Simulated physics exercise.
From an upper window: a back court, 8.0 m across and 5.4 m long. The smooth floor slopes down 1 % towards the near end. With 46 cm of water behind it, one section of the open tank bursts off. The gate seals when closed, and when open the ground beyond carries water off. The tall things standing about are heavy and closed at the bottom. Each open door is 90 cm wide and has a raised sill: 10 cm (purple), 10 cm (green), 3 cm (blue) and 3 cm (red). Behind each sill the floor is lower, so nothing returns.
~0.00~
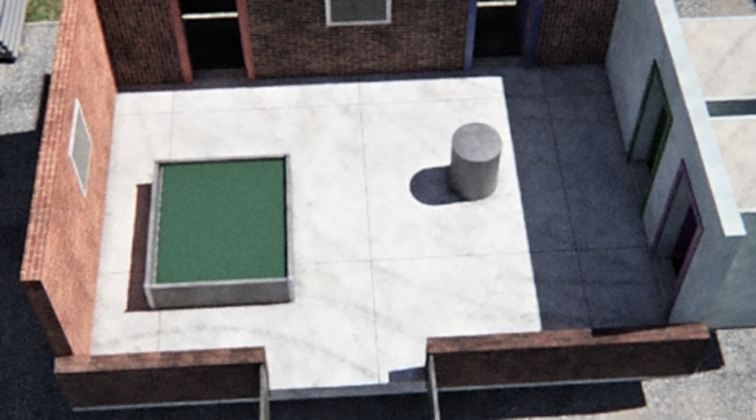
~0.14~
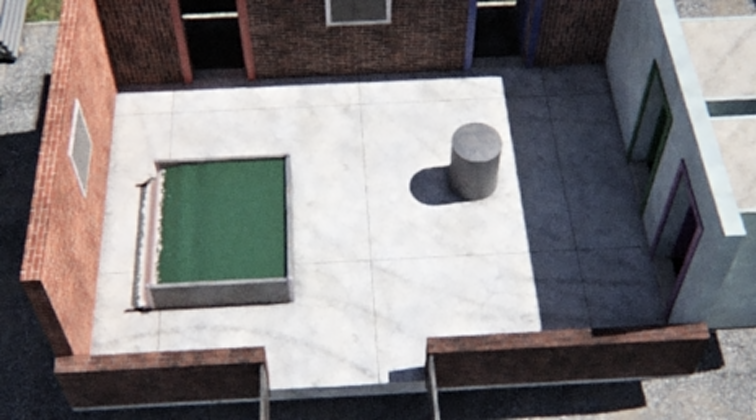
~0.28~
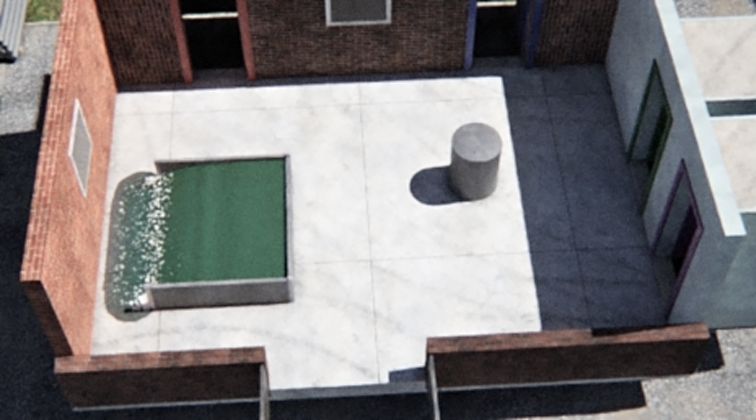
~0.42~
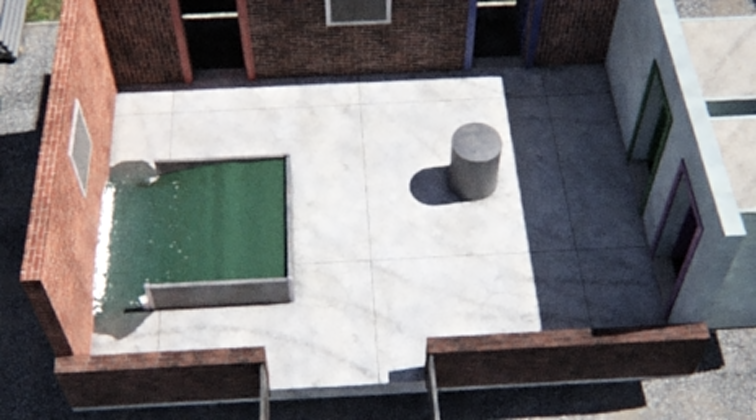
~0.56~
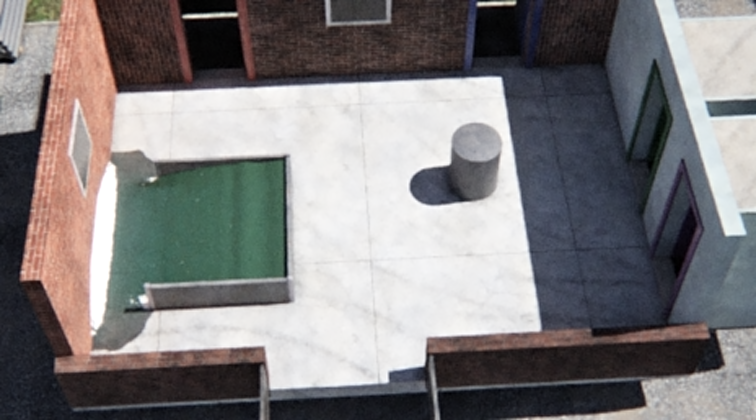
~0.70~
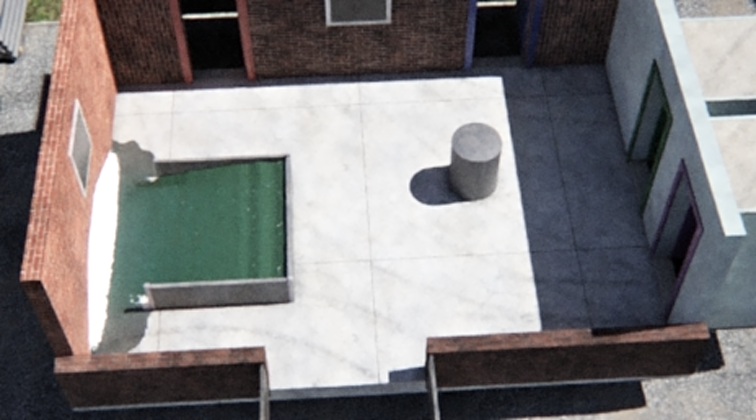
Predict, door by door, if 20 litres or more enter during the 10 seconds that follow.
Within that time: At the purple door it stays under the limit; at the green door it keeps below the limit; at the blue door it stays under the limit; at the red door it goes over the limit.
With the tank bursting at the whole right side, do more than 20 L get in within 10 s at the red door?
Against that limit: Red below.
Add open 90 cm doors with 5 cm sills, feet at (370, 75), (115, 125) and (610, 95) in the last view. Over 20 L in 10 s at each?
In that order: Below, over, below.
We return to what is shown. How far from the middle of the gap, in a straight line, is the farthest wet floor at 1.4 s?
Roughly 3.2 m.
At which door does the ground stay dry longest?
Last comes the green one.
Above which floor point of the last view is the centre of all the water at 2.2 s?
Near (170, 245).
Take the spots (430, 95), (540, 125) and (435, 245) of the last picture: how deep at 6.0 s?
About 2, 2 and 1 cm.
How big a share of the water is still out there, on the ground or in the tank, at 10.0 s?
About 90 per cent.
After 1.4 s water covers 10 % of the floor and is deepest (36 cm) near (113, 259); purple door not reached, green door not reached, blue door not reached, red door not reached.
After 2.2 s water covers 20 % of the floor and is deepest (39 cm) near (90, 371); purple door not reached, green door not reached, blue door not reached, red door 7 cm at the sill, 0 L in.
After 3.5 s water covers 40 % of the floor and is deepest (22 cm) near (89, 383); purple door not reached, green door not reached, blue door not reached, red door 8 cm at the sill, 23 L in.
After 6.0 s water covers 80 % of the floor and is deepest (16 cm) near (89, 383); purple door 9 cm at the sill, 0 L in, green door not reached, blue door 2 cm at the sill, 0 L in, red door 4 cm at the sill, 44 L in.
After 10.0 s water covers 90 % of the floor and is deepest (10 cm) near (553, 358); purple door 6 cm at the sill, 0 L in, green door 5 cm at the sill, 0 L in, blue door 1 cm at the sill, 0 L in, red door 3 cm at the sill, 53 L in.
